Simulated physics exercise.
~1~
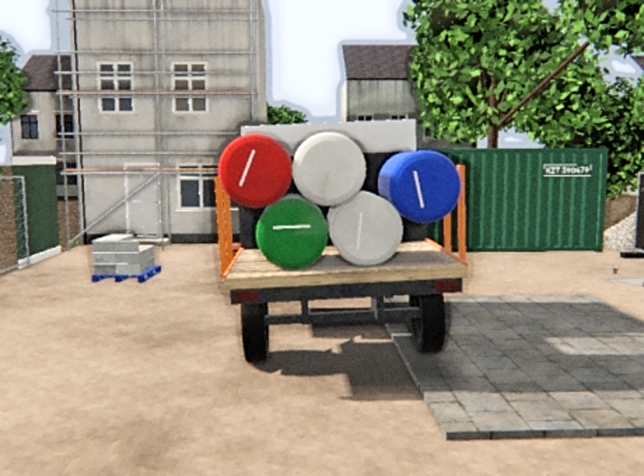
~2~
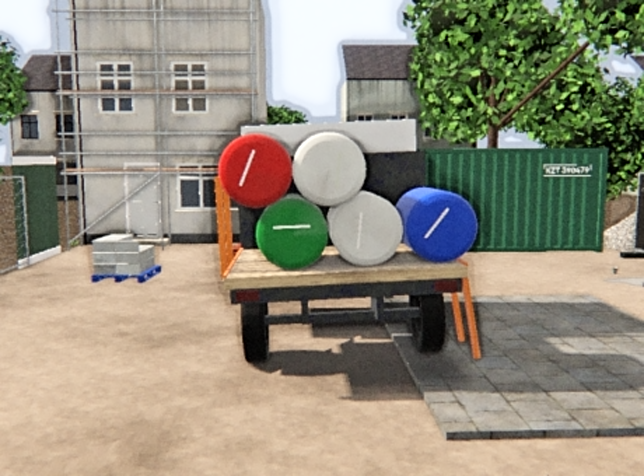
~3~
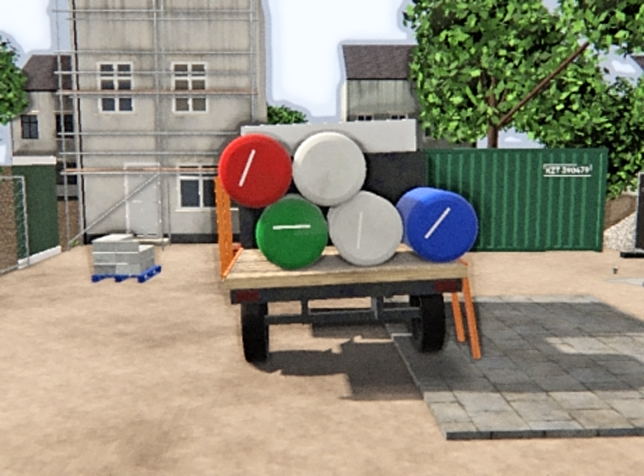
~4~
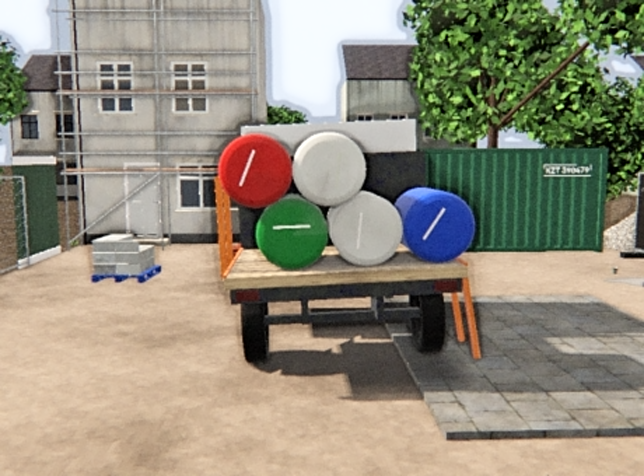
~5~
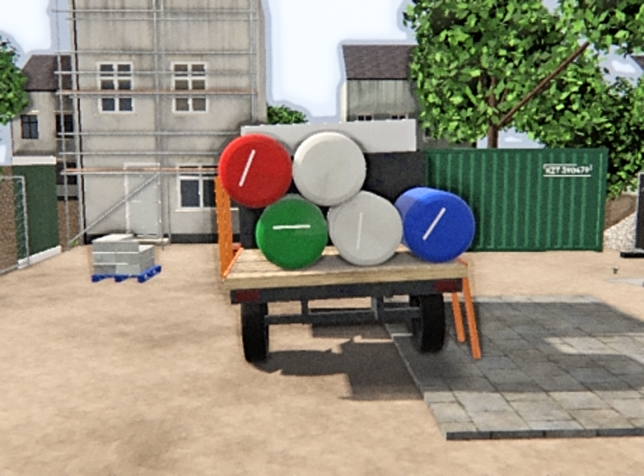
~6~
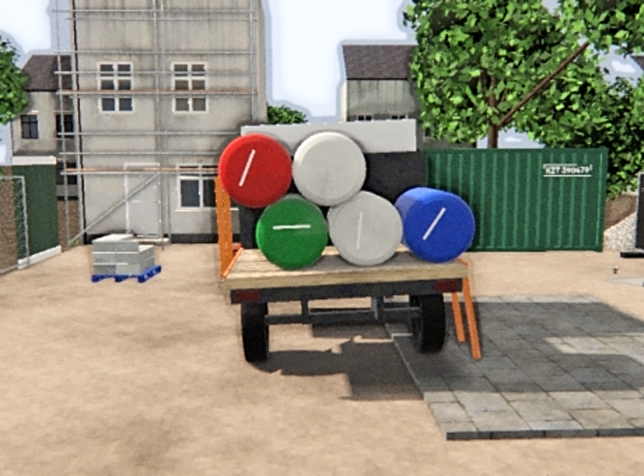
Five big round bales, seen end-on, sit stacked on the back of a flatbed at a building site, viewed from behind. Red, white and blue ones rest in a row on top of a green and a pale grey one, with orange posts at both sides and a green container behind. The right-hand posts swing down and hang below the deck edge. The blue bale drops from the upper row onto the deck at the right, turning as it goes, then rocks back very slightly. It settles beside the grey one, the others stay put, and nothing falls off.
